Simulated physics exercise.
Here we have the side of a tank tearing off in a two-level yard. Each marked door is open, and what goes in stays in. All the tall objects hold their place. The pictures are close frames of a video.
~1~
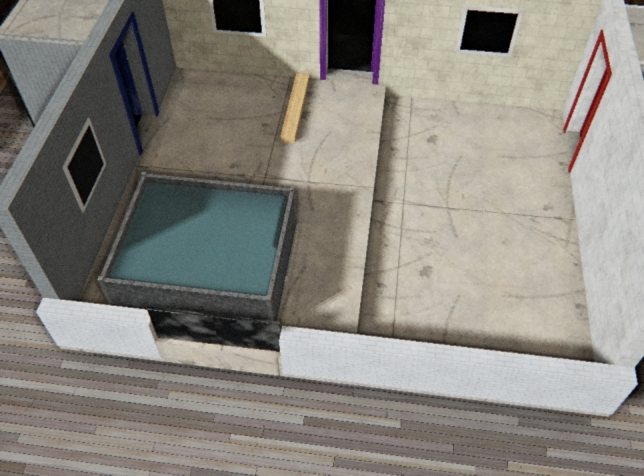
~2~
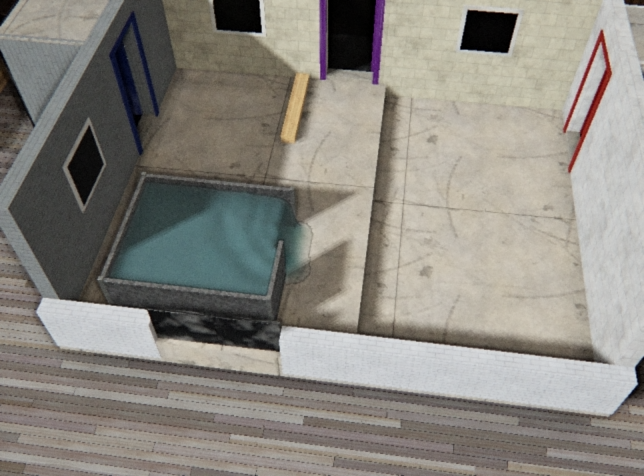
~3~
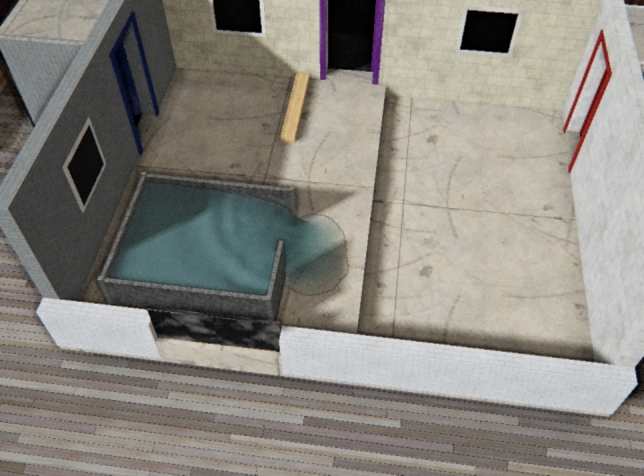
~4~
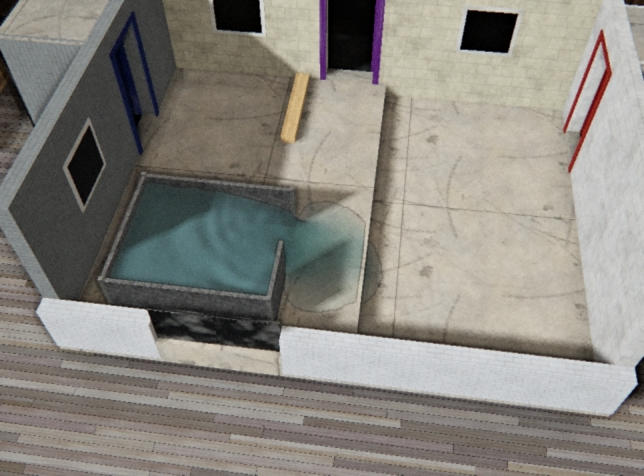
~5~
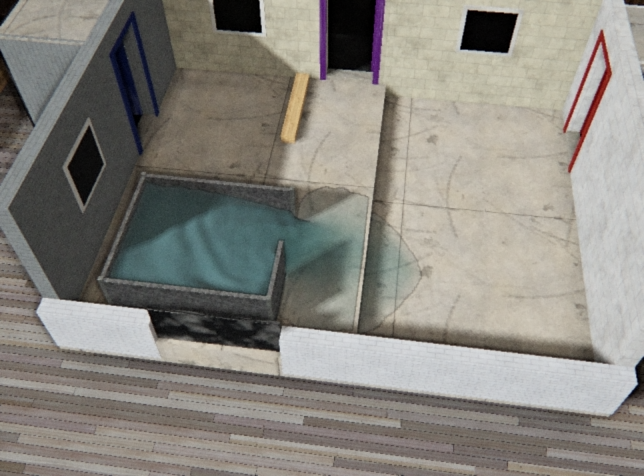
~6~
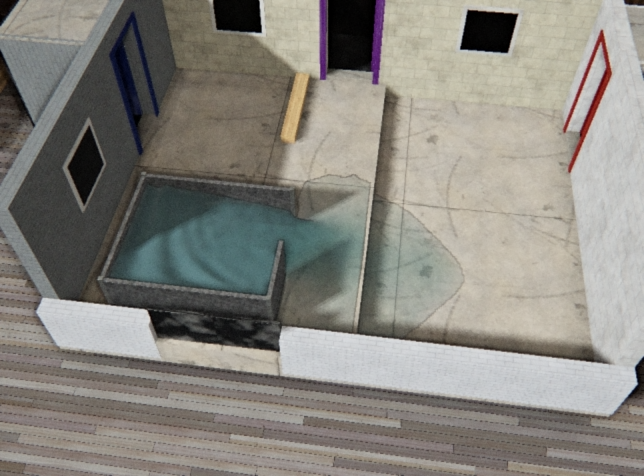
The footage shows a walled yard with a gray-rimmed tank of teal water; part of the tank's right side opens, and water pours out, spreading rightward across the floor and over the step onto the right-hand section.
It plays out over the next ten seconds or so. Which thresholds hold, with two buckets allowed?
One by one: The blue door holds within the limit; the purple door holds within the limit; the red door floods.
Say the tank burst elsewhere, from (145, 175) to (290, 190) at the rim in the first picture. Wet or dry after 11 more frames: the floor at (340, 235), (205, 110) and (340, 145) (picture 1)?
In turn: Clear, under water, under water.
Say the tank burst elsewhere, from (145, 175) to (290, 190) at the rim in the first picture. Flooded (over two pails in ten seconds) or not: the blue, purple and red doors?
My reading: Blue is over, purple takes more, red is over.
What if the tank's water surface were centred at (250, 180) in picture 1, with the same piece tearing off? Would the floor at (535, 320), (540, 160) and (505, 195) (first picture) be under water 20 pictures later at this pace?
In that order: Awash, covered, flooded.
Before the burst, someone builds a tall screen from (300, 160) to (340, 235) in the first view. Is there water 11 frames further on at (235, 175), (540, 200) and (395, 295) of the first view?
In turn: Wet, flooded, awash.
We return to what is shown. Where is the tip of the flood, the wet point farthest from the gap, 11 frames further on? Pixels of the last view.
Roughly at (559, 150).
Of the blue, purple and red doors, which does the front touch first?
First comes the red door.
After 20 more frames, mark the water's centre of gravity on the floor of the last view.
Close to (368, 256).
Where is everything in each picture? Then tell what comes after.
The first frame shows the tank at (203, 236) is whole and still.
In the second frame, water pours out at (286, 238) and has run to (295, 279).
In the third frame, water pours out at (287, 241) and has run to (340, 274).
In the fourth frame, water pours out at (287, 241) and has run to (375, 282).
In the fifth frame, water pours out at (287, 241) and has run to (415, 267).
In the sixth frame, the front is at (457, 275), out from the gap at (287, 241).
A moment on, water covers 40 % of the floor; the blue door not reached, the purple door not reached, the red door not reached.
Next, water covers 50 % of the floor; the blue door not reached, the purple door not reached, the red door wet at the sill, nothing in.
Then, water covers 55 % of the floor; the blue door not reached, the purple door not reached, the red door under two buckets in.
Later, water covers 55 % of the floor; the blue door not reached, the purple door wet at the sill, nothing in, the red door over two buckets in.
In the end, water covers 60 % of the floor; the blue door not reached, the purple door wet at the sill, nothing in, the red door far over two buckets in.
